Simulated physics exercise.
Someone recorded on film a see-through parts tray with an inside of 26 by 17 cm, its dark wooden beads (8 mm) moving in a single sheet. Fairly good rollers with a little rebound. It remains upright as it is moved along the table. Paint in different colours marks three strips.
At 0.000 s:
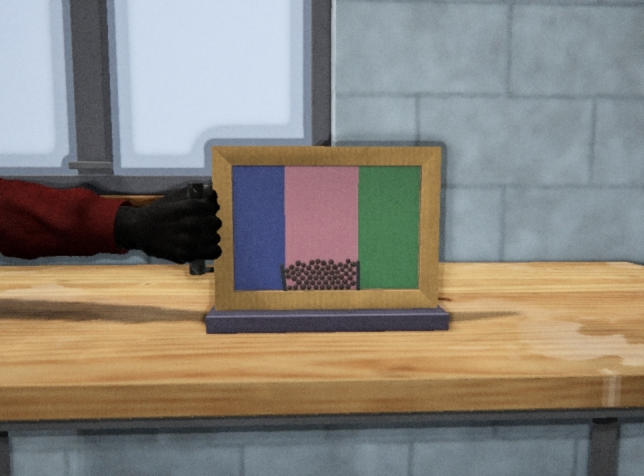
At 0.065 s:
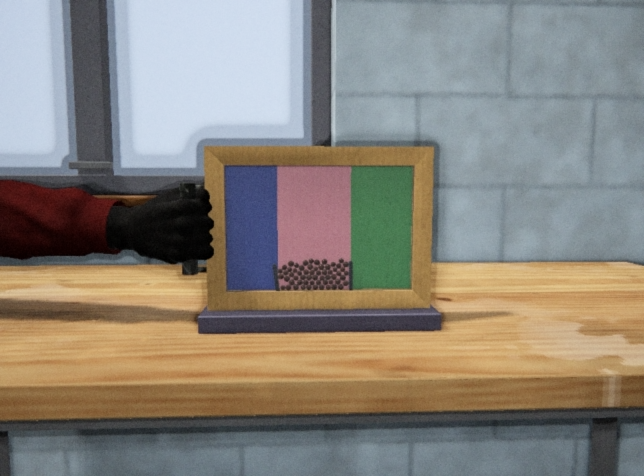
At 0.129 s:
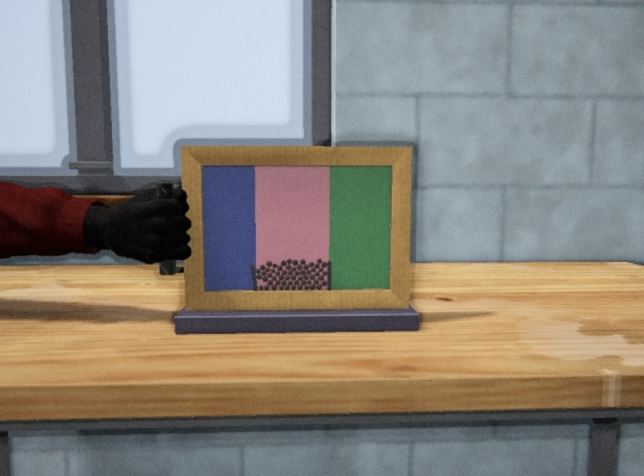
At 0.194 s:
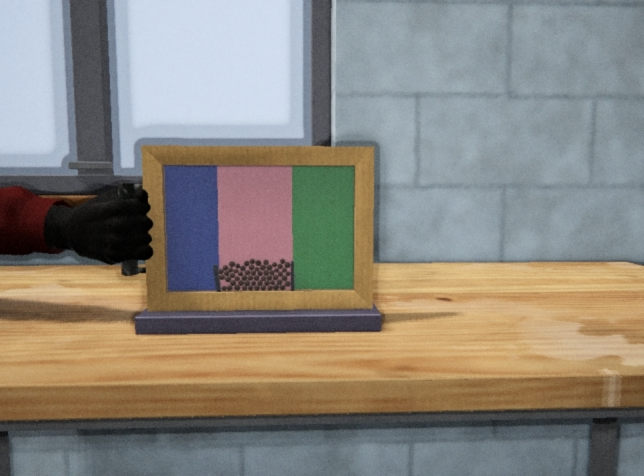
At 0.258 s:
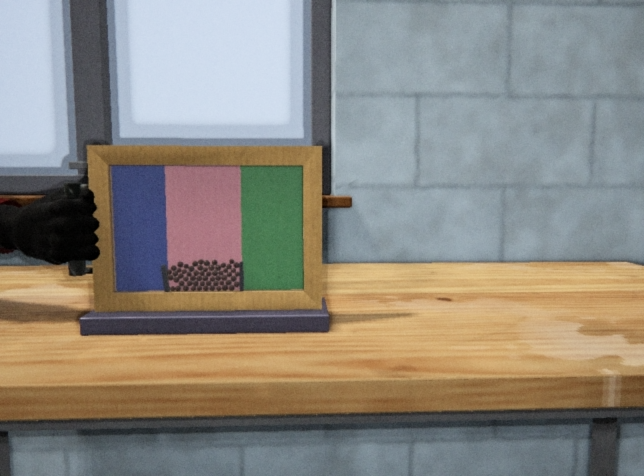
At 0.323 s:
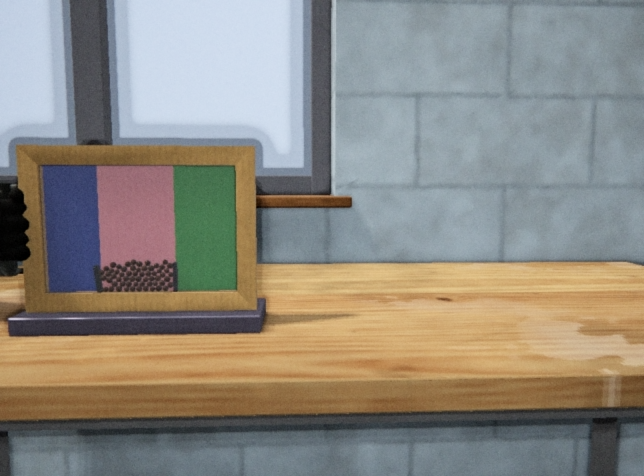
The clip shows a black-gloved hand in a red sleeve moving a wooden-framed panel with blue, pink and green stripes leftward along a wooden bench, increasingly quickly, while small dark beads stay gathered at the bottom of the pink stripe.
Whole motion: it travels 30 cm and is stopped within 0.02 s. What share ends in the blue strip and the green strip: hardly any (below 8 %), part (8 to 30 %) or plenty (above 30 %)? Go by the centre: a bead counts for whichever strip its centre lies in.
Result - blue strip a modest portion, green strip almost none.
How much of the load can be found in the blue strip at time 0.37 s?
Some 0 per cent.
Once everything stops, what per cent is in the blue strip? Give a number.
It comes to around 20 per cent of the load.
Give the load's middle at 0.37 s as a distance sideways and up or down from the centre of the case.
Left: About 2 cm; below: About 6 cm.
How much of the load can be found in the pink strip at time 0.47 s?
85 %.
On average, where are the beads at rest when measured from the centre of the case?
Offset approx. 2 cm left, 7 cm below.
After 0.37 s, it is 30 cm to the left; the beads' middle is 2 cm left of and 6 cm below the centre; pink 100 %.
After 0.47 s, it is 30 cm to the left; the beads' middle is 2 cm left of and 5 cm below the centre; pink 85 %, blue 15 %.
After 0.62 s, it is 30 cm to the left; the beads' middle is 2 cm left of and 7 cm below the centre; pink 80 %, blue 20 %.
All still by 1.3 s, it is 30 cm to the left; pink 80 %, blue 20 %, green 0 %.
